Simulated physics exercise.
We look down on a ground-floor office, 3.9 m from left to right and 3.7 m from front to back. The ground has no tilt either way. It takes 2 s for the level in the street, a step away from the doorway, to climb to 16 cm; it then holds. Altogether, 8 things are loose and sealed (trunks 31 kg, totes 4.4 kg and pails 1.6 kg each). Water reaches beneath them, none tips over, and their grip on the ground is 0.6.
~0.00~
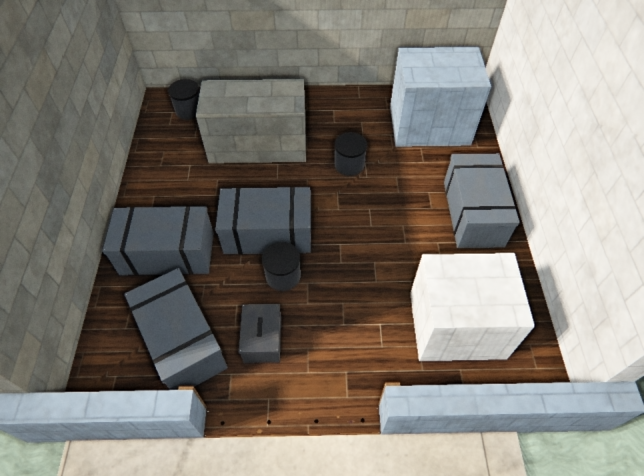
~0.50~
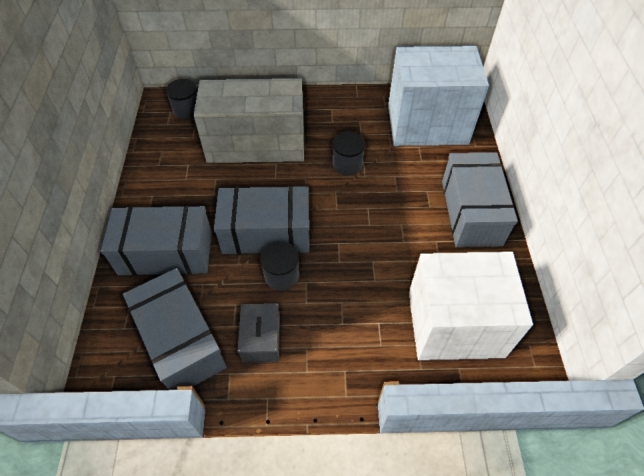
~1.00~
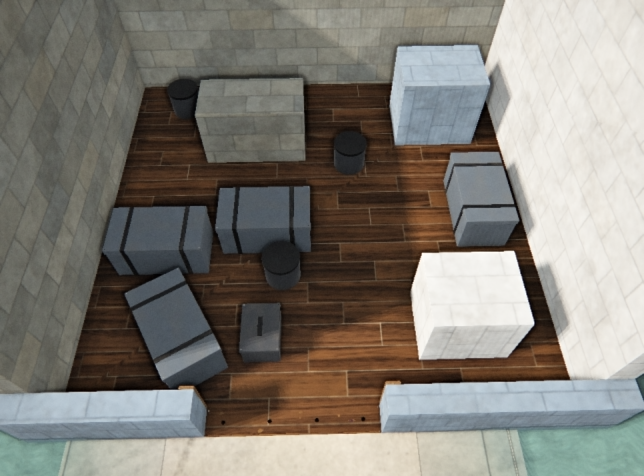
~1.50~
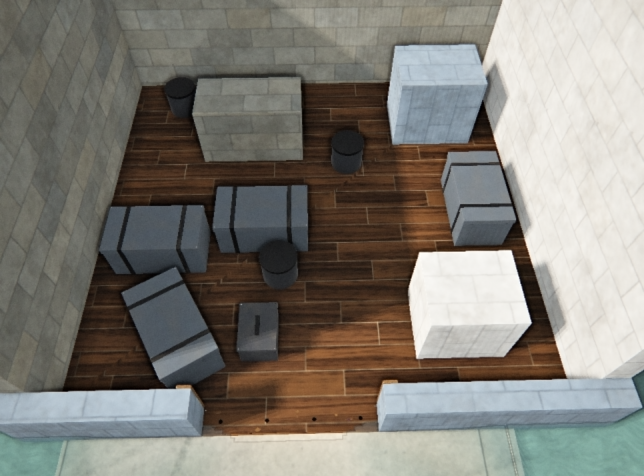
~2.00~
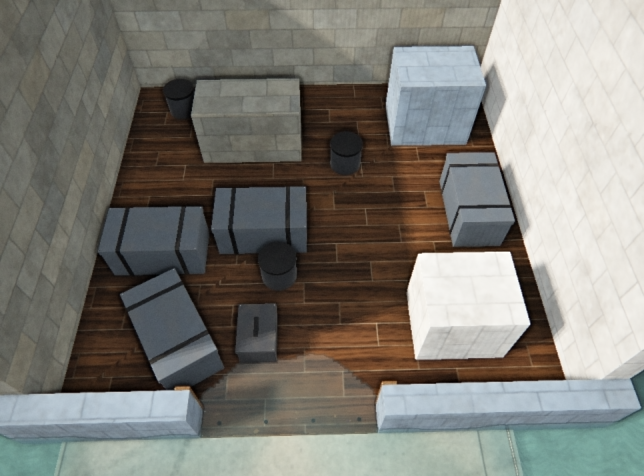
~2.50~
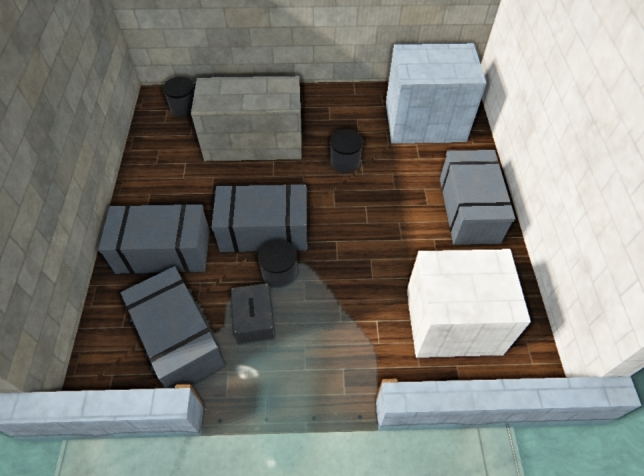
Large blocks, grey cases and dark round pails sat still on a wooden floor until water came in through the front opening and spread inward, nudging a small grey tote slightly back and left.
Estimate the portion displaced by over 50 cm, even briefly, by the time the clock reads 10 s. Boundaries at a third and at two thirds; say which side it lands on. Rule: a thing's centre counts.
Watching this, the moved portion will sit in the third-to-two-thirds range.
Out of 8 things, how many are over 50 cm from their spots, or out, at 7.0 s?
Result: 3.
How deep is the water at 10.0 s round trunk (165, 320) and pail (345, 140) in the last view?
Some 8 cm at the first, some 6 cm at the second.
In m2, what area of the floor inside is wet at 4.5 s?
Near 7.0 m2 in all.
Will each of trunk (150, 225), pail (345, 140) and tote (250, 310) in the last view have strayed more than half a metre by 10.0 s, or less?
One by one: Below; above; above.
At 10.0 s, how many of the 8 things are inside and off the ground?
5.
After 3.5 s 1 of 8 are over 50 cm from their spots; 2 afloat.
After 4.5 s 2 of 8 are over 50 cm from their spots; 2 afloat.
After 7.0 s 3 of 8 are over 50 cm from their spots; 4 afloat.
After 10.0 s 5 of 8 are over 50 cm from their spots, and 5 have been at some point; 5 afloat.
